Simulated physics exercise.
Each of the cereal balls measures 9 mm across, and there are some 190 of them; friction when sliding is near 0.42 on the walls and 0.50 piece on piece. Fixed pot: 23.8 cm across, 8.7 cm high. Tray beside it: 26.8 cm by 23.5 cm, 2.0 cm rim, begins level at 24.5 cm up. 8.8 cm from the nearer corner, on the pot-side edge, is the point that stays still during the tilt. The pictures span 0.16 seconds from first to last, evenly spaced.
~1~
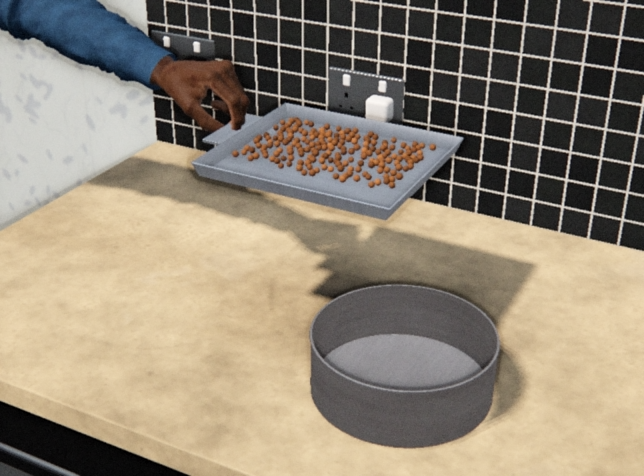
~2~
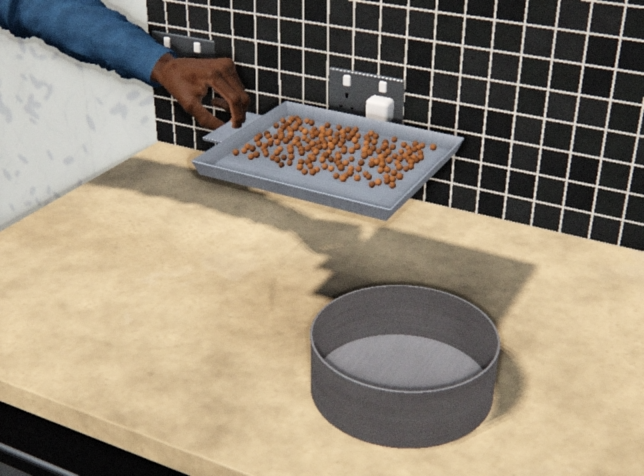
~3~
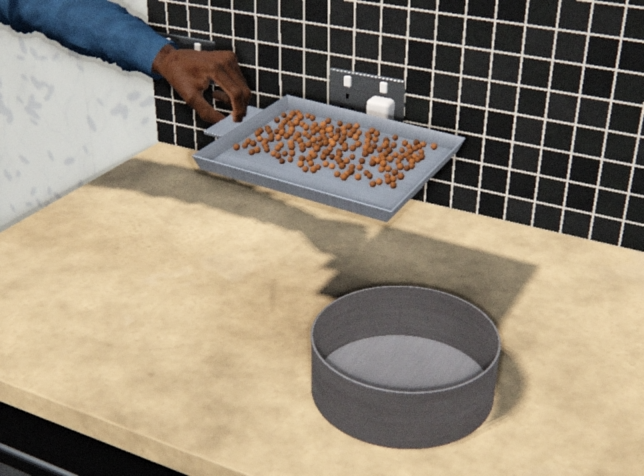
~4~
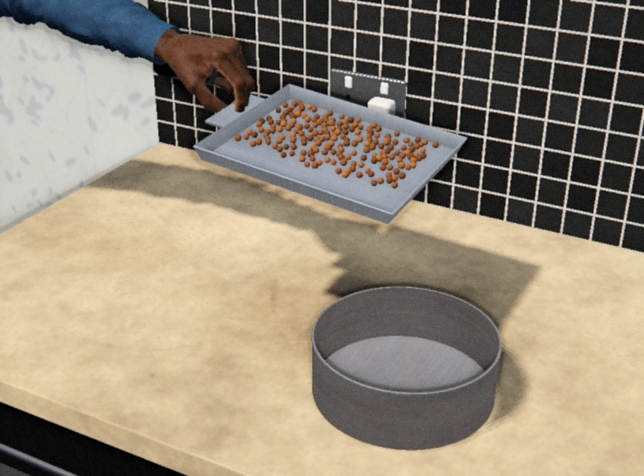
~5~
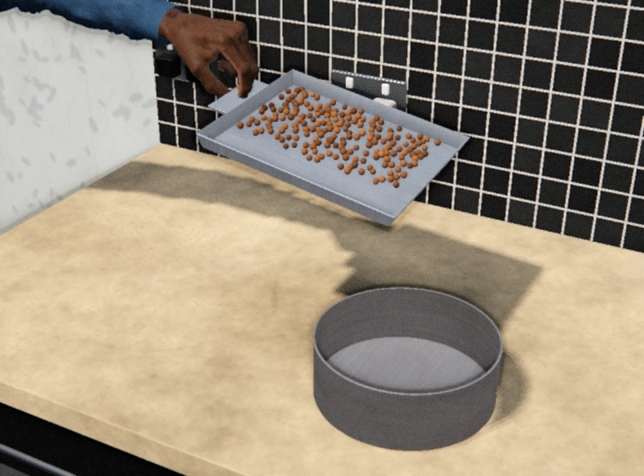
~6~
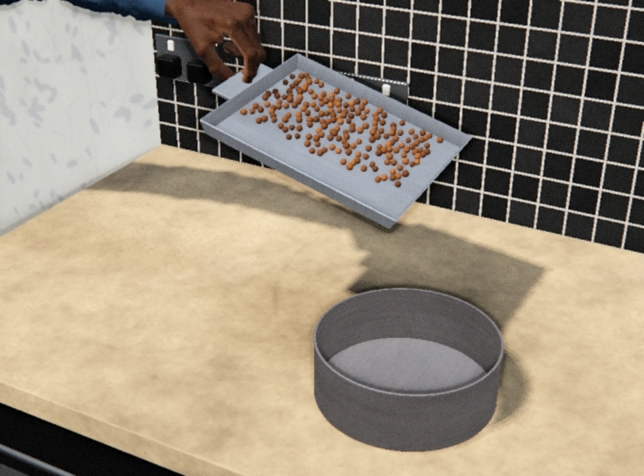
The video shows a hand holding a grey tray of small brown balls above a counter, beside a round grey pot; the hand rises, gradually tilting the tray down toward the right while the balls stay in place.
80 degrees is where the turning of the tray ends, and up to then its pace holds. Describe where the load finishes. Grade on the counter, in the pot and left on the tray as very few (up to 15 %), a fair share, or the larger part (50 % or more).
Counter: A fair share; pot: The larger part; tray: Very few.
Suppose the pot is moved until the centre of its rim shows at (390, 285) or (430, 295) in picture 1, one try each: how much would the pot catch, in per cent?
20 % and 65 %.
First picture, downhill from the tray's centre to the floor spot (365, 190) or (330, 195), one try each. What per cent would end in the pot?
I'd put it at roughly 100 per cent for the first tilt and roughly 80 per cent for the second.
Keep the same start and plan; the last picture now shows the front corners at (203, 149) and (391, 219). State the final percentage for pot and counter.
Split: Pot = 85, counter = 0.
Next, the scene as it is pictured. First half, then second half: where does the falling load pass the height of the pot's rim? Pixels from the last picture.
(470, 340) or so first, later (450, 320).
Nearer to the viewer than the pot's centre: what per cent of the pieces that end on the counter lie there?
Share: Roughly 20 %.
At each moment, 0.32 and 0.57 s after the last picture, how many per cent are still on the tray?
100 then 15.
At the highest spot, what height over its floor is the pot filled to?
I'd put it at close to 1.5 centimetres.
Then, 0.19 s after the last picture, tilt 50 degrees; the tray holds 100 %, the pot 0 %.
Then, 0.32 s after the last picture, tilt 72 degrees; the tray holds 100 %, the pot 0 %.
Then, 0.57 s after the last picture, tilt 80 degrees; the tray holds 15 %, the pot 50 %.
In the end, counter 30 %, pot 70 %, tray 0 %.
